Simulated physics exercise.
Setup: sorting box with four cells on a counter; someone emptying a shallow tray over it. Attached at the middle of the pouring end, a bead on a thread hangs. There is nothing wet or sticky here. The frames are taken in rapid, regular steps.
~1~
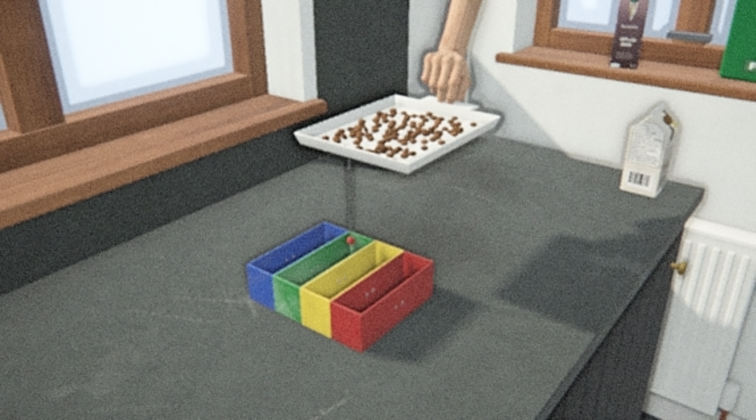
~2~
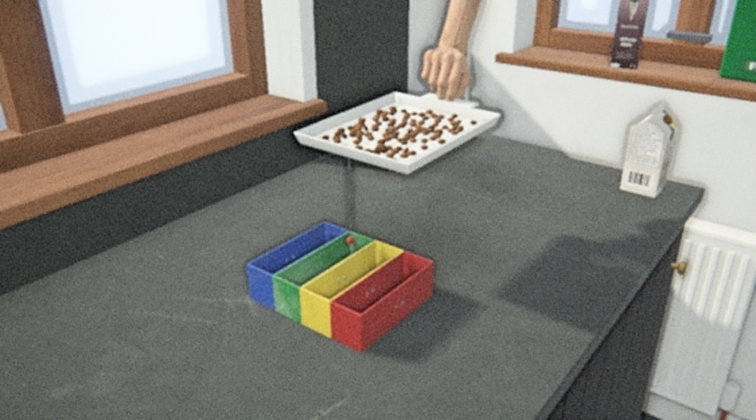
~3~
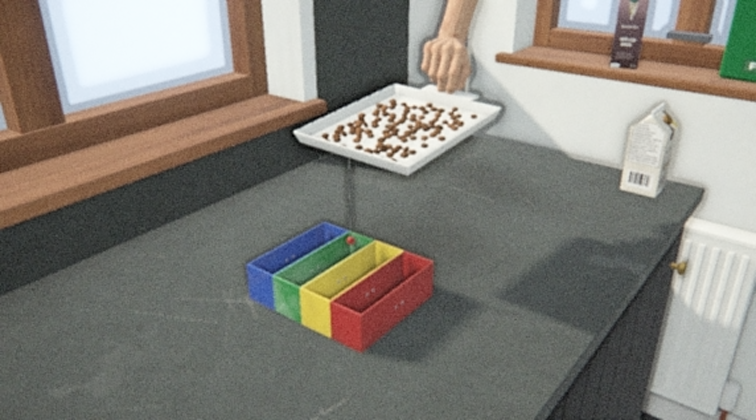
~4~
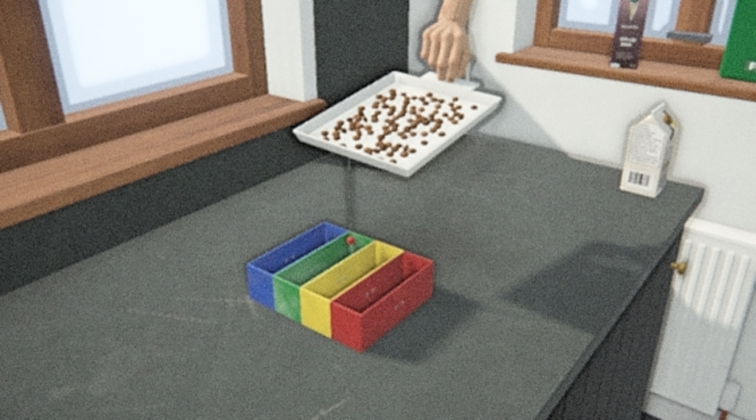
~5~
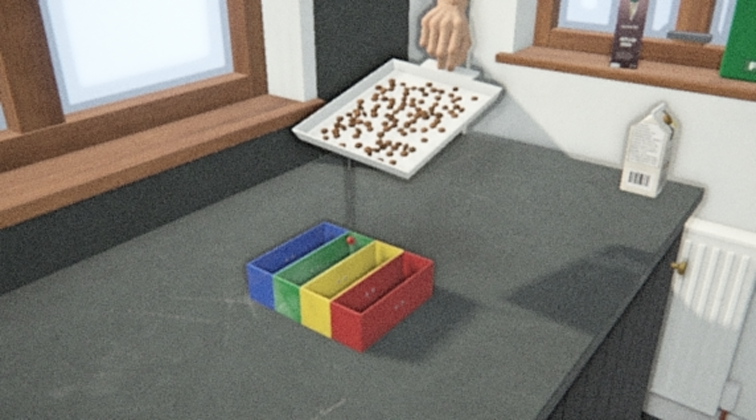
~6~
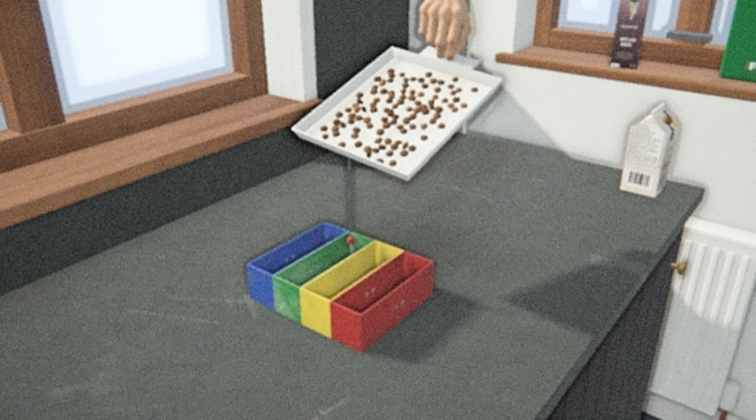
A hand held a white tray of small brown bits above a sorting box with blue, green, yellow and red cells, then gradually raised the far side, slanting the tray toward its lower right corner.
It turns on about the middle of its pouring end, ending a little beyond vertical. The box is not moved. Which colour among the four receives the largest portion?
Red.
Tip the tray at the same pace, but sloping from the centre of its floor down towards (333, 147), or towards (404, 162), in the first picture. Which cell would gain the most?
Try A: The blue cell / try B: The red one.
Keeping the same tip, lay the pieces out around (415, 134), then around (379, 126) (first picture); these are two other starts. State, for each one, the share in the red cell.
First 60 %, then 50 %.
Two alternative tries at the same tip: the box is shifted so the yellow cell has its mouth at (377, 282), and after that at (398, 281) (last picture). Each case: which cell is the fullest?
That yellow cell; the cell in yellow.
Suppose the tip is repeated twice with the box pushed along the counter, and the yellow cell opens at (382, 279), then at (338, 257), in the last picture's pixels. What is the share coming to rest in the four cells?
The first yields 100 per cent and the second 40 per cent.
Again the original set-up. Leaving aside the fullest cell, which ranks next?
Yellow.
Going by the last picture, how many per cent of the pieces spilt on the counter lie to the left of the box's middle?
I'd put it at close to 0 per cent.
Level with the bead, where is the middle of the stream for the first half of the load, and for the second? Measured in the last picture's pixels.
Roughly (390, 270) first, then roughly (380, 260).
Shortly afterwards, tray tipped steeply; the bulk on the tray; only a few in the red cell; a little falling or outside the box.
Next, tray tipped past a quarter turn; near half in the red cell; near a quarter in the yellow cell; only a few in the green cell; near a quarter falling or outside the box.
Some moments later, tray tipped past a quarter turn; near half in the red cell; near a quarter in the yellow cell; a little in the green cell; near a quarter falling or outside the box.
In the end, tray tipped past a quarter turn; near half in the red cell; near a quarter in the yellow cell; a little in the green cell; none at all in the blue cell; near a quarter outside the box.
